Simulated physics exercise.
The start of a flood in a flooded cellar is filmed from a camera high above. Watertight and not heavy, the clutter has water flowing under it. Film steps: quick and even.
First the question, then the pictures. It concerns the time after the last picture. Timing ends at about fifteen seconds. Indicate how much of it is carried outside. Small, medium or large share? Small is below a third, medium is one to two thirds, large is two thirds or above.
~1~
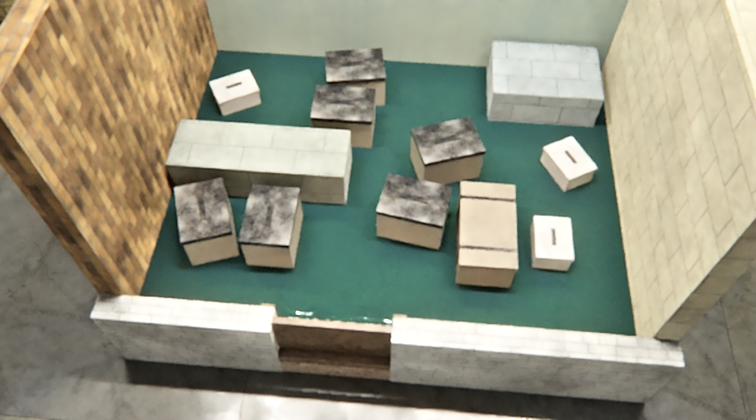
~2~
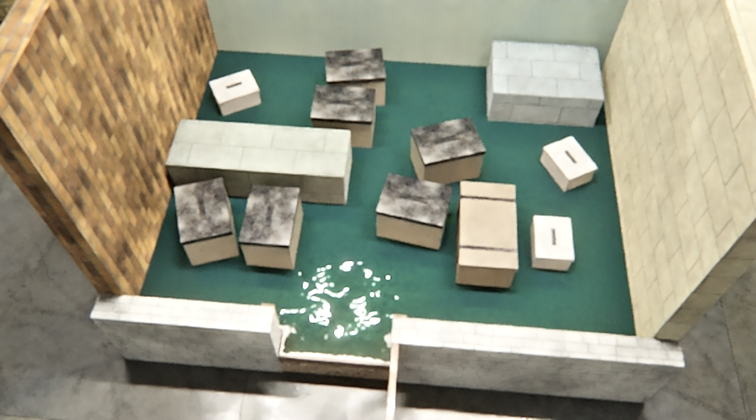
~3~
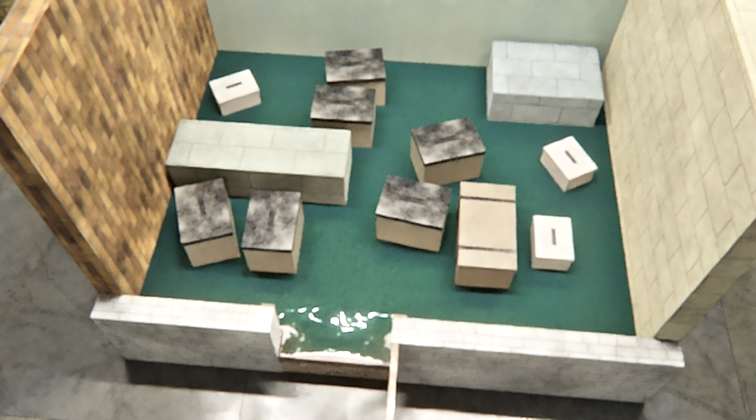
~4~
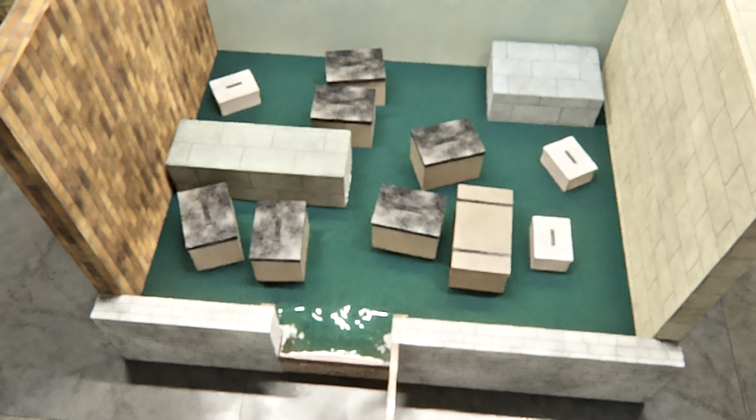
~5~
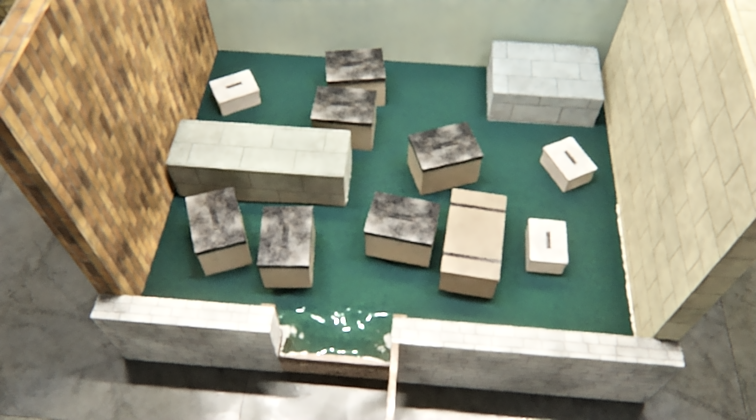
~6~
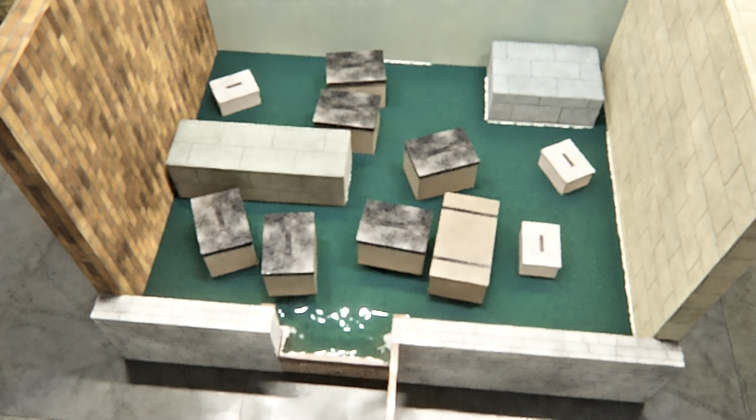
A medium share.
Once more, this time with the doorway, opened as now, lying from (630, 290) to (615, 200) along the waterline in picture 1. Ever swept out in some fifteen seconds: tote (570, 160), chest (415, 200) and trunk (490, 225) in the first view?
In the order given, it's escaped, escaped, escaped.
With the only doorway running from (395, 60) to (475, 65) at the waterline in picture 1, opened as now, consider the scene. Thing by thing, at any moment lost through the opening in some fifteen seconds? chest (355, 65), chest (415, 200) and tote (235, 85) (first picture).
In the order given: Flushed out, flushed out, retained.
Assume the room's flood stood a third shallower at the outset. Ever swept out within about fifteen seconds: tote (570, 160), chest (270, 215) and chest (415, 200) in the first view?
Log - object 1: Still there; object 2: Still there; object 3: Lost.
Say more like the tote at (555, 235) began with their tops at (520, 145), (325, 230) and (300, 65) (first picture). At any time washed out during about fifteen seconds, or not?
Per object, in the order given: Never exits / exits at some point / never exits.
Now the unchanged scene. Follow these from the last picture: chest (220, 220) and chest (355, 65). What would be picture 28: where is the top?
First one at roughly (191, 212), second at roughly (407, 120).
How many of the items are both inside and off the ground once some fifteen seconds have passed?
By my count, 6.
A moment on, 0 of 10 are out; 10 afloat.
Next, 1 of 10 are out; 9 afloat.
Later, 4 of 10 are out; 6 afloat.
In the end, 4 of 10 are out; 6 afloat.
